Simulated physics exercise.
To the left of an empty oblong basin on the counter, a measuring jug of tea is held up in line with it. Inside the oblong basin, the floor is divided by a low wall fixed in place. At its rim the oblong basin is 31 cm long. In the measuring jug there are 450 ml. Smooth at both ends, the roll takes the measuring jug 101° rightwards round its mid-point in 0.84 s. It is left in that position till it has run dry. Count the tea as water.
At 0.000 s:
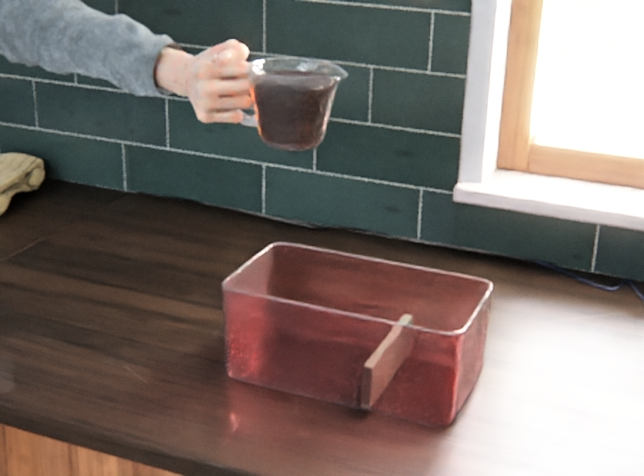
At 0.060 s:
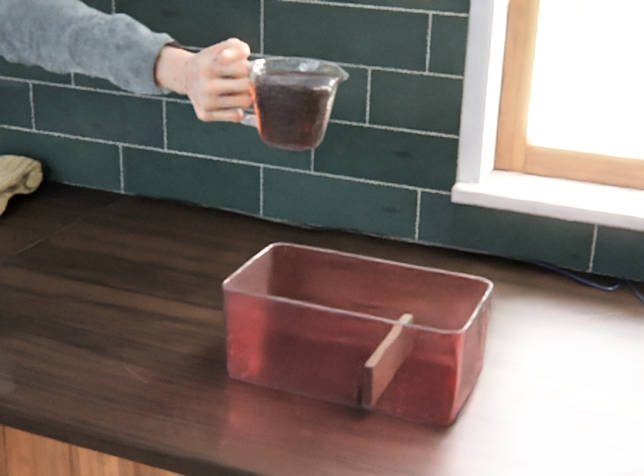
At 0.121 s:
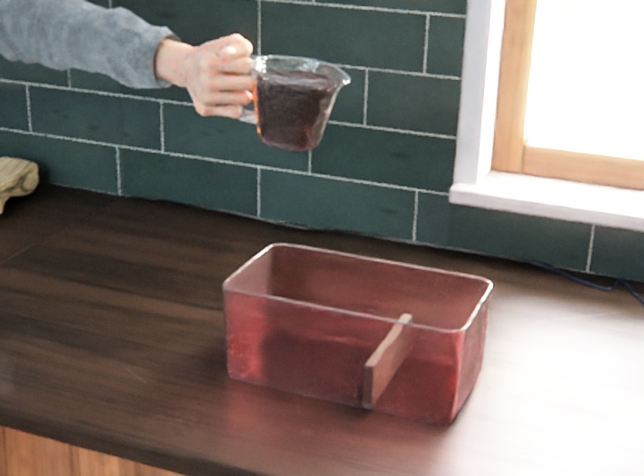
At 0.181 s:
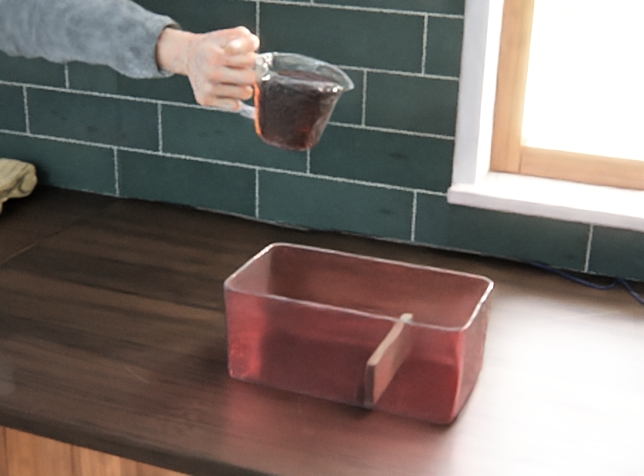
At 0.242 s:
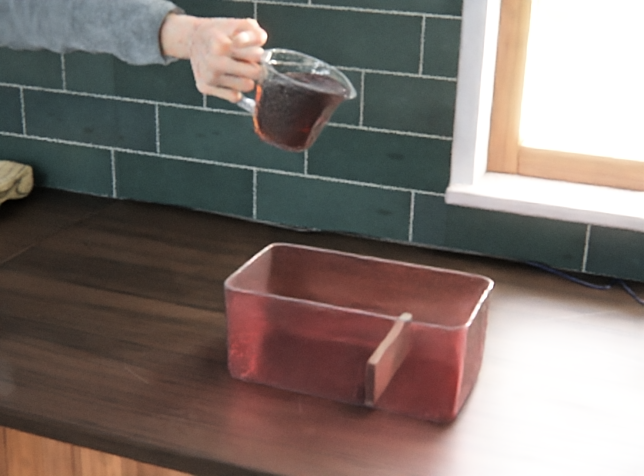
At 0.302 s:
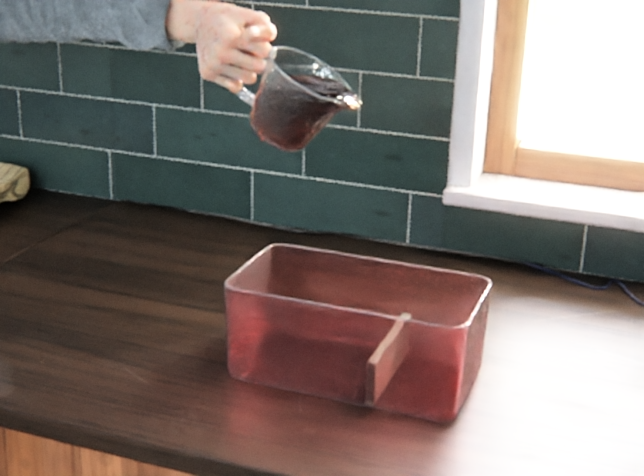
In the video, a hand holds a glass measuring jug of dark liquid above a counter with an oblong basin on it, then steadily tilts the jug rightwards until the liquid reaches the rim and a little passes its edge.
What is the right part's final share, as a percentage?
About 53 per cent.
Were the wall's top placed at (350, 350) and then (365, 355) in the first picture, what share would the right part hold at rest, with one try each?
The first try gives 85 percent and the second 85 percent.
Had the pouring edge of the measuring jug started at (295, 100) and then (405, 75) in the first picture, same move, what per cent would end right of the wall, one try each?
Some 5 and 80 per cent, in that order.
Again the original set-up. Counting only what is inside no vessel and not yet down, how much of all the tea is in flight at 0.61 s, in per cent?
I'd say close to 40 per cent.
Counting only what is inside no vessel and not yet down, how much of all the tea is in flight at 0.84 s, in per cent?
Something like 18 per cent is in the air then.
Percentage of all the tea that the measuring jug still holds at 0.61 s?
I'd estimate some 44 % remains.
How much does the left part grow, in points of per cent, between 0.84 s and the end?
Around 20 in a hundred.
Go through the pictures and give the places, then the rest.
In the first frame, it leans 0°; its right rim is at (346, 76); the tea meets the walls at (258, 74) and (335, 84); the oblong basin's rim runs from (248, 264) to (478, 309); the wall's top is at (389, 340).
In the second frame, it leans 1°; its right rim is at (347, 77); the tea meets the walls at (259, 74) and (335, 84).
In the third frame, it leans 5°; its right rim is at (349, 81); the tea meets the walls at (260, 74) and (337, 85).
In the fourth frame, it leans 11°; its right rim is at (352, 87); the tea meets the walls at (264, 74) and (342, 87).
In the fifth frame, it leans 19°; its right rim is at (355, 96); the tea meets the walls at (267, 76) and (350, 90).
In the sixth frame, it leans 29°; its right rim is at (356, 107); the tea meets the walls at (266, 81) and (348, 96); 2 per cent is over the edge.
After 0.61 s the tilt is 84° and 44 per cent is still to pour, 2 is left of the wall and 15 right of it.
After 0.84 s the tilt is 101° and 5 per cent is still to pour, 24 is left of the wall and 52 right of it.
After 1.08 s the tilt is 101° and 0 per cent is still to pour, 45 is left of the wall and 53 right of it.
After 1.34 s the tilt is 101° and 0 per cent is still to pour, 45 is left of the wall and 53 right of it.
In the end 45 per cent lies left of the wall, 53 right of it and 1 outside.
